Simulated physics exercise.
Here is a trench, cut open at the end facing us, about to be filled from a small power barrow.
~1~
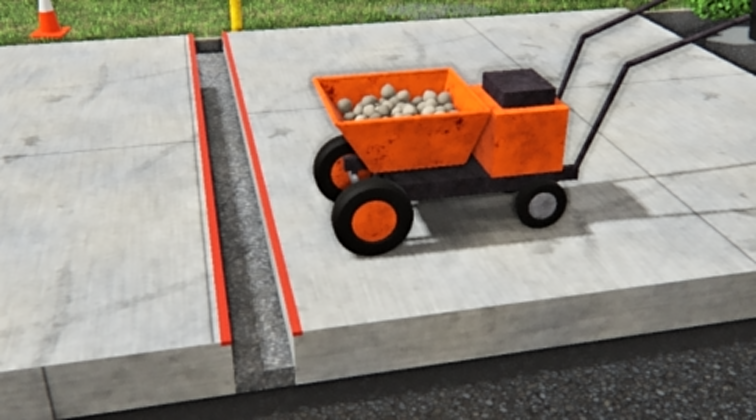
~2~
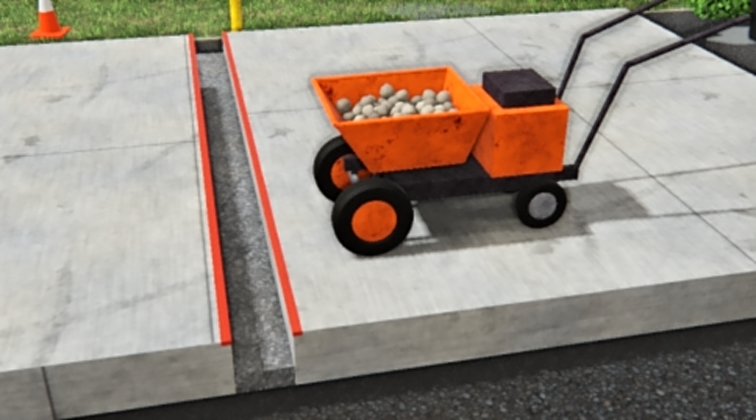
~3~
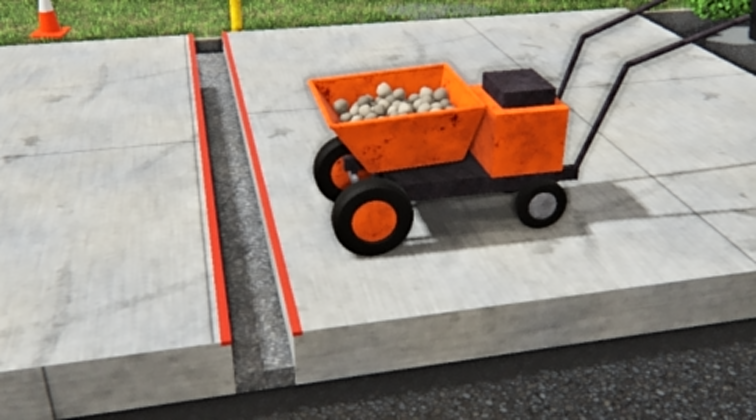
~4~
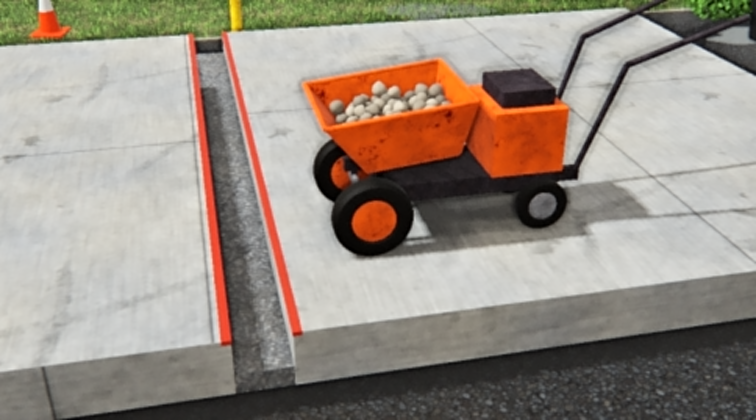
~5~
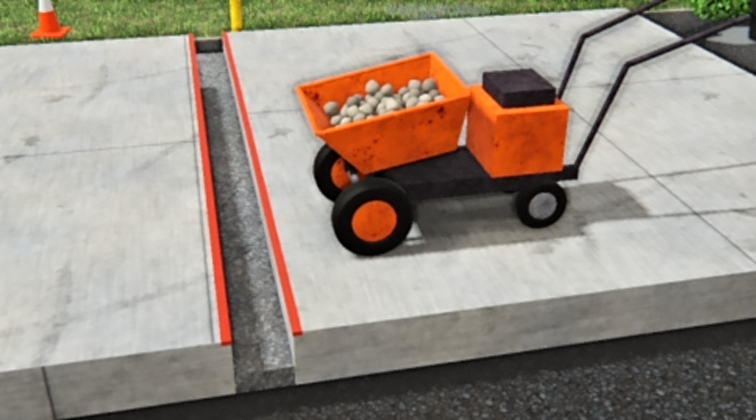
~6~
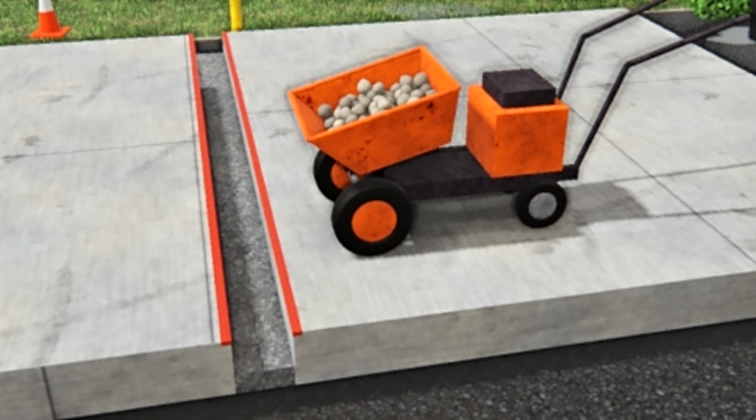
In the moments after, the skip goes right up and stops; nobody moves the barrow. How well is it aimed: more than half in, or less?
Between the edges lies the larger part of the load.
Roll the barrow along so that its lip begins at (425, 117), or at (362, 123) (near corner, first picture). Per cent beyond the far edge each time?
In turn 0 and 0 in a hundred.
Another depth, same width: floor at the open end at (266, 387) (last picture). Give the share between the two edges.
Roughly 80 in a hundred.
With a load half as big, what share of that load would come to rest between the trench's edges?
About 90 per cent.
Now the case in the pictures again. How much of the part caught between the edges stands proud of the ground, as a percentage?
About 15 per cent.
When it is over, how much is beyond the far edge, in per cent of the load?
Some 10 per cent.
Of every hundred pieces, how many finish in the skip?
Near 5 %.
Soon, skip tipped steeply; all in the skip.
A while on, skip tipped steeply; nearly all in the skip; a small part in or heaped over the trench; a stray few beyond it.
Towards the end, skip tipped right over; about half in the skip; about a third in or heaped over the trench; a small part beyond it.
Finally, skip tipped right over; a small part in the skip; most in or heaped over the trench; a small part beyond it.
